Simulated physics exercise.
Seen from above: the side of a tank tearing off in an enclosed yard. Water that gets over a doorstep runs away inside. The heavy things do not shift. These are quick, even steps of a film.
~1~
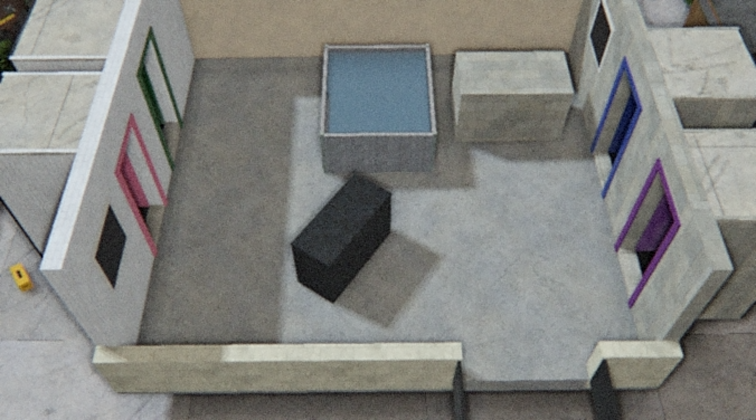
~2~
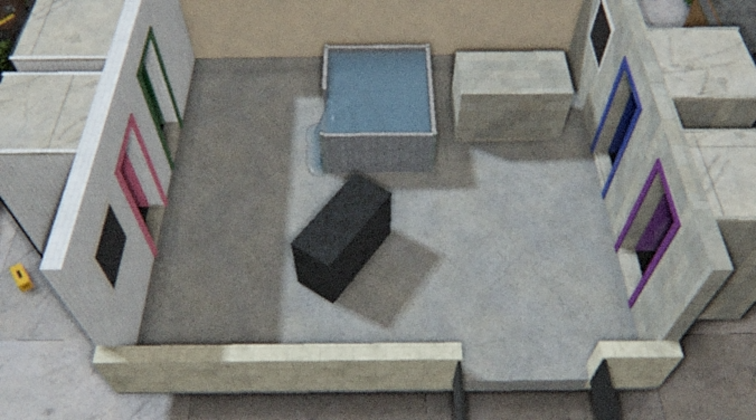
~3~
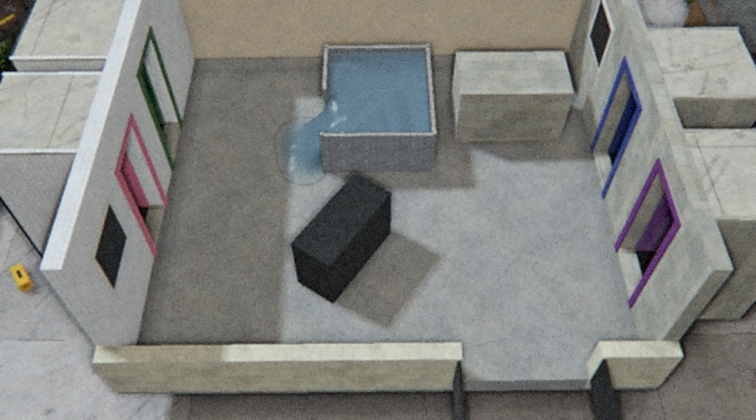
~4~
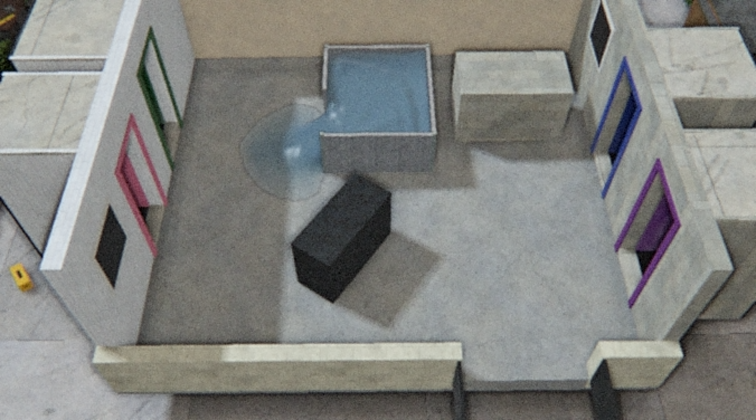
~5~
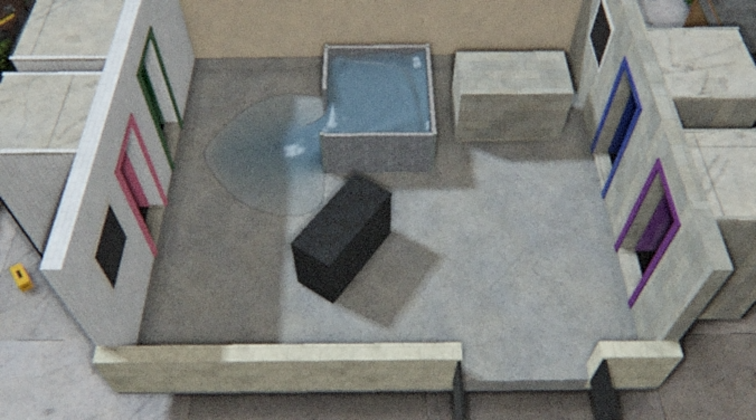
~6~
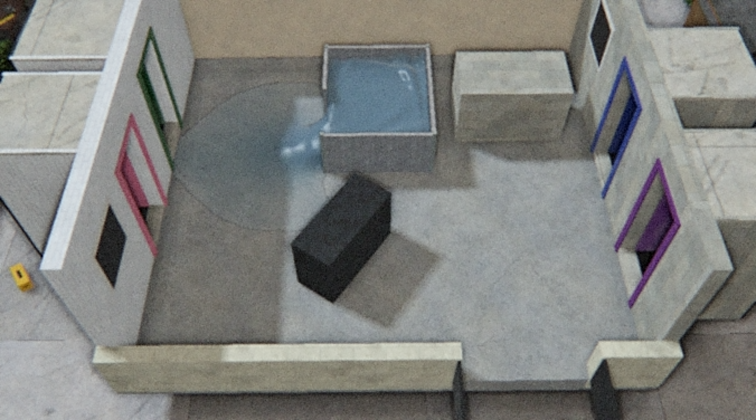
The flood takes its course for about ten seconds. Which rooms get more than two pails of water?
The pink door takes more than that; the purple door stays under that; the green door takes more than that; the blue door stays under that.
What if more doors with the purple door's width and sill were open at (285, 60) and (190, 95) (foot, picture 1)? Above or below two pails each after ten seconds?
As listed: Takes less, takes more.
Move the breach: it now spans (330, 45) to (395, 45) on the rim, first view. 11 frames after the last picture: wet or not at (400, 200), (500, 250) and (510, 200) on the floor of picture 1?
One after the other: Not flooded, free of water, dry.
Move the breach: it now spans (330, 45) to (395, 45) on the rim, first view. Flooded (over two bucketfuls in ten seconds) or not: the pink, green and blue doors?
In short: The pink one keeps below it, the green one is under, the blue one holds.
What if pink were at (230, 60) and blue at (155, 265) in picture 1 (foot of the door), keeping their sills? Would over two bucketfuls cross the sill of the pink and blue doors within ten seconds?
The pink door is over, the blue door lets more in.
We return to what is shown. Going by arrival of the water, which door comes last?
That is the blue door.
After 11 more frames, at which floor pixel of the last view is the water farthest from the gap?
Roughly at (132, 370).
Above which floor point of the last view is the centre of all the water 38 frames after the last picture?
At about (306, 183).
A moment on, water covers 25 % of the floor; the pink door under two buckets in, the purple door not reached, the green door over two buckets in, the blue door not reached.
Next, water covers 30 % of the floor; the pink door far over two buckets in, the purple door not reached, the green door far over two buckets in, the blue door not reached.
Then, water covers 40 % of the floor; the pink door far over two buckets in, the purple door not reached, the green door far over two buckets in, the blue door not reached.
Later, water covers 75 % of the floor; the pink door far over two buckets in, the purple door not reached, the green door far over two buckets in, the blue door not reached.
In the end, water covers 95 % of the floor; the pink door far over two buckets in, the purple door wet at the sill, nothing in, the green door far over two buckets in, the blue door wet at the sill, nothing in.
